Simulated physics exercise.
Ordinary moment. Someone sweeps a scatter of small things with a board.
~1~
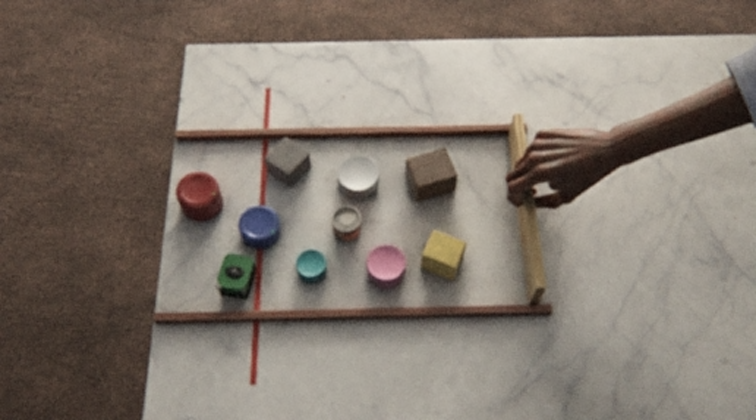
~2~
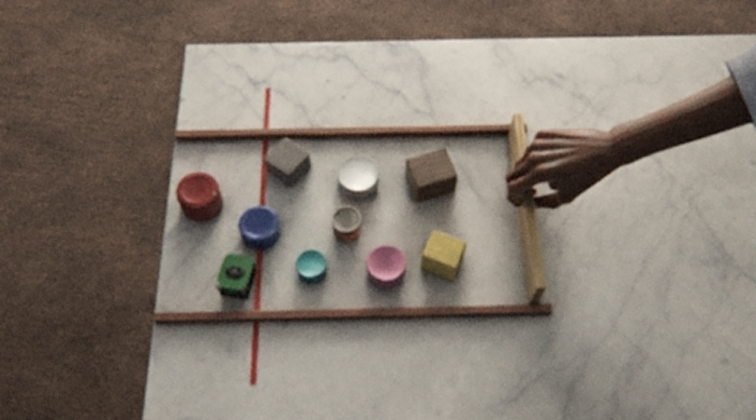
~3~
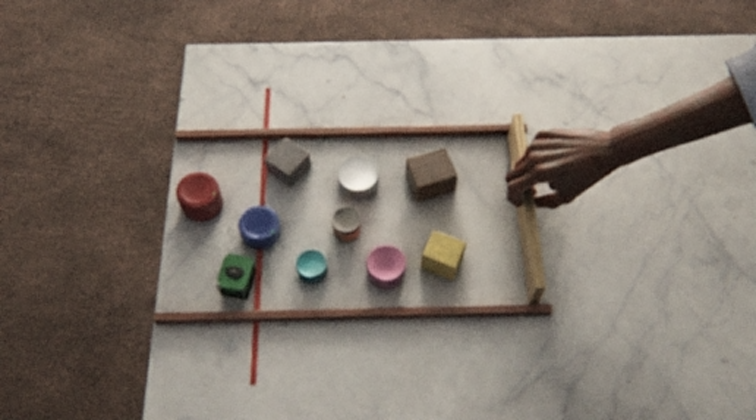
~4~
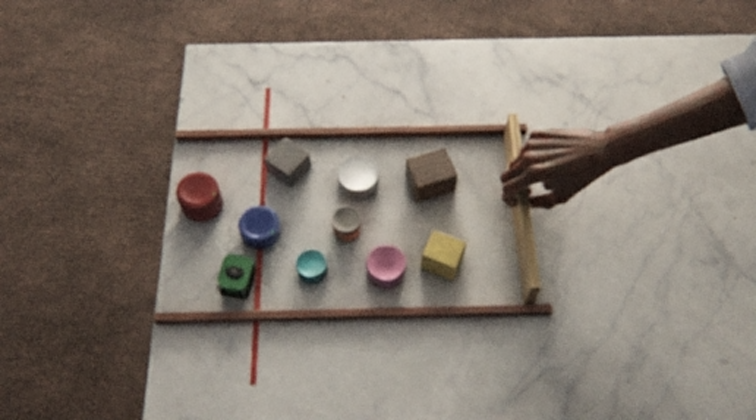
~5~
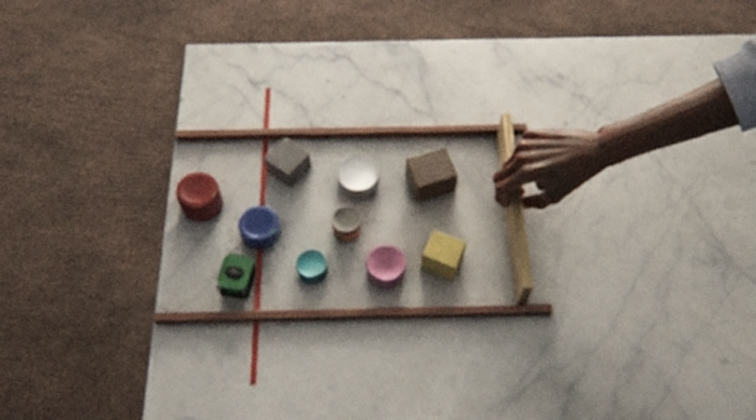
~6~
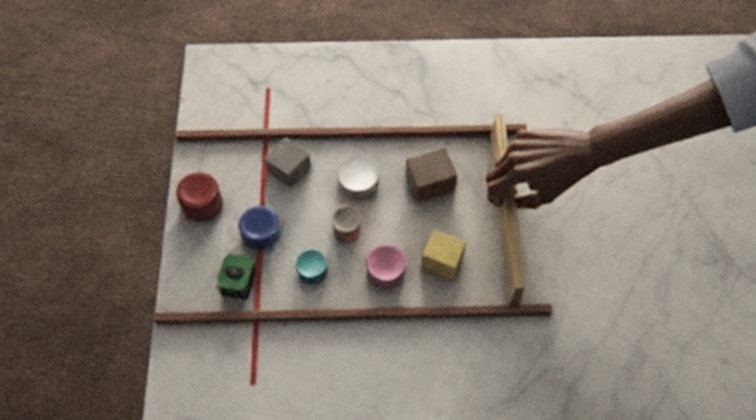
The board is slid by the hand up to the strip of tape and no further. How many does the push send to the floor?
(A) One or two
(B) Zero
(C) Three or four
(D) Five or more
A, one or two.
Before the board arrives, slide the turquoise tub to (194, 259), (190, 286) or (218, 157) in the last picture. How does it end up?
One after another, it keeps its place; fails to stay; keeps its place.
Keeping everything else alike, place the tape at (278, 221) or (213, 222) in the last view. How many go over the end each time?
The first try gives 0, the second gives 5.
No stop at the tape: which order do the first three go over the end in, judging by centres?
Red lid, green case, white tub.
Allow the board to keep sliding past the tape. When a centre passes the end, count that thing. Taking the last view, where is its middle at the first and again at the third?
Pixels, in order: Around (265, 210), around (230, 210).
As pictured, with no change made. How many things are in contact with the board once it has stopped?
It adds up to 4.
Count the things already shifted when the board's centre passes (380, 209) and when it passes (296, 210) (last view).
6 by the first point, 10 by the second.
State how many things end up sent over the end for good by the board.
Total count: 1.
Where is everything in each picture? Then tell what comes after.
Red lid (200, 197); green case (237, 277); blue lid (260, 227); board (526, 206); tape (261, 221), in the first picture.
Green case (237, 277); pink tub (386, 267), in the second picture.
Blue lid (260, 227); board (526, 206), in the third picture.
Red lid (200, 197); brown block (431, 175), in the fourth picture.
Green case (237, 277); grey block (288, 162), in the fifth picture.
Red lid (200, 197); green case (237, 277); blue lid (260, 227); board (506, 206); tape (261, 221), in the sixth picture.
A little later, none off yet; red lid at rest near (200, 197); green case at rest near (237, 277); blue lid at rest near (260, 227).
When it is over, the number that fall off is one or two; down, red lid.
